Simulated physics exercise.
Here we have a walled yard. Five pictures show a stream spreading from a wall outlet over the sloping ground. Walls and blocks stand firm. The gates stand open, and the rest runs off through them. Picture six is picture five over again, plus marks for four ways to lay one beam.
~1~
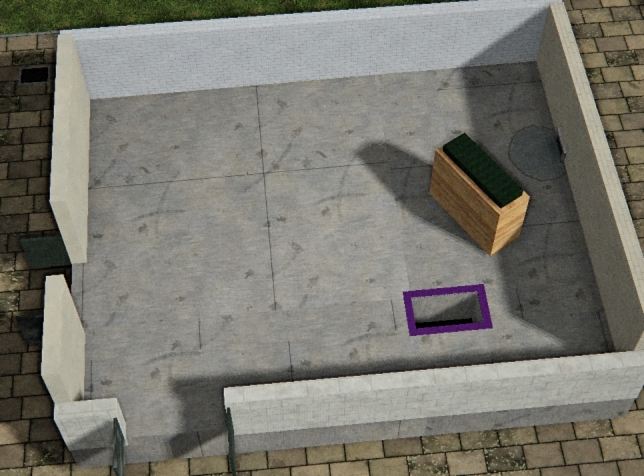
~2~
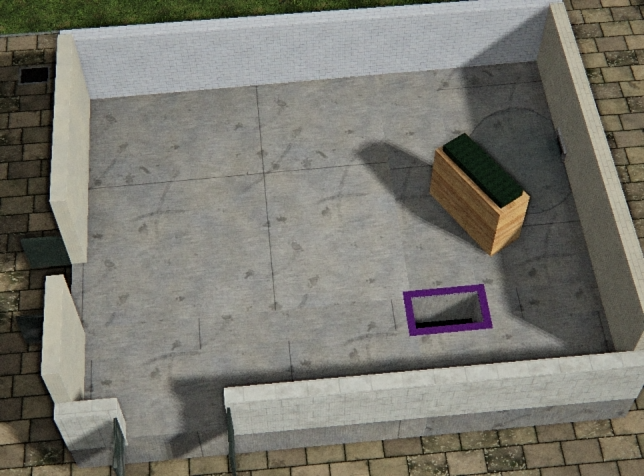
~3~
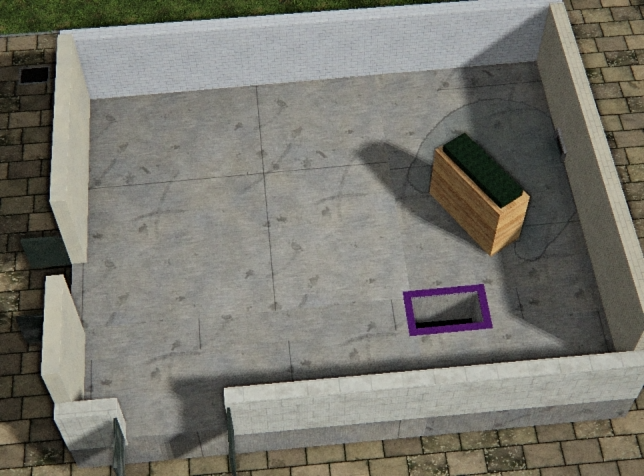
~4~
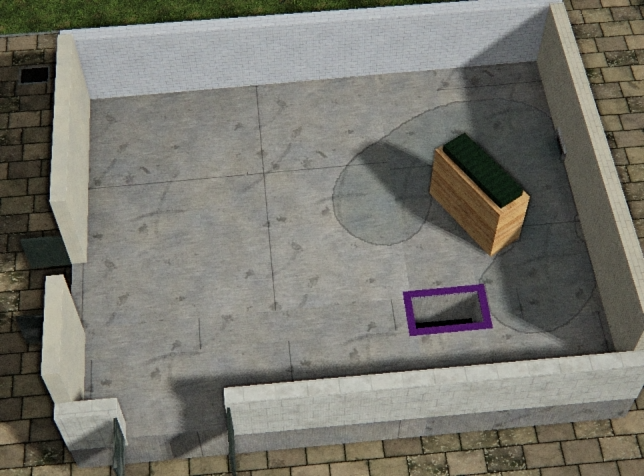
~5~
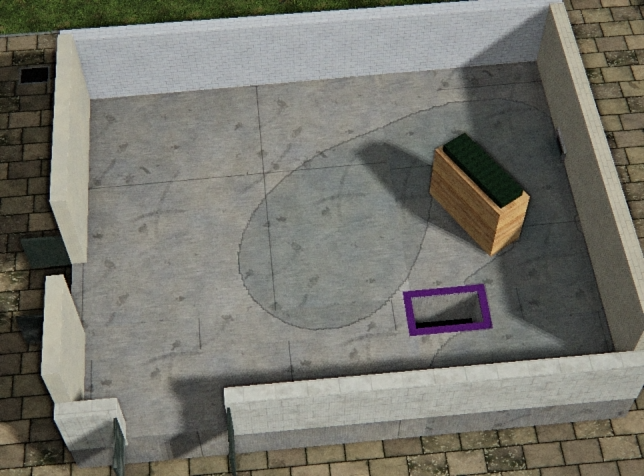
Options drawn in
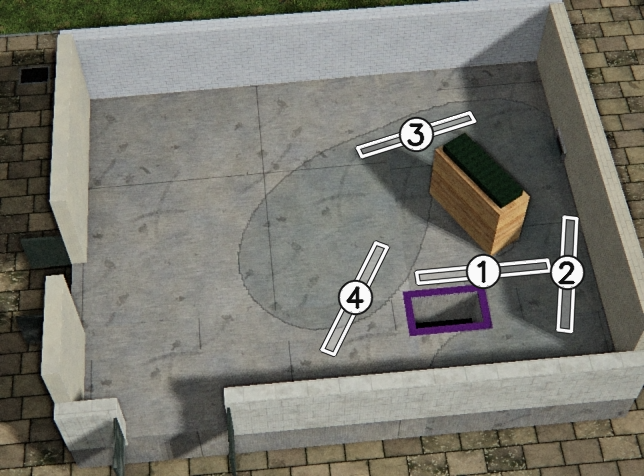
Water spread across the floor of a walled yard from the right-hand wall, curling around both sides of a wooden box with a green top, then widened leftward and reached the purple-edged drain pit.
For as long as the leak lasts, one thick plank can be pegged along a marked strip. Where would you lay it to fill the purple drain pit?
Take 2.
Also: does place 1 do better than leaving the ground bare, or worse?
Worse.
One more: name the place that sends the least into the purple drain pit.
1 it is.
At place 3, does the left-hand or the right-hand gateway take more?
The right gate.
On the marked copy, 1 from (417, 277) to (548, 265); 2 from (564, 330) to (570, 217); 3 from (359, 152) to (472, 117); 4 from (328, 352) to (381, 245).
If 1 is chosen, next to none of the stream runs into the purple drain pit, about 99 % out by the gates.
If 2 is chosen, about 13 % of the stream runs into the purple drain pit, about 87 % out by the gates.
If 3 is chosen, about 8 % of the stream runs into the purple drain pit, about 92 % out by the gates.
If 4 is chosen, about 8 % of the stream runs into the purple drain pit, about 92 % out by the gates.
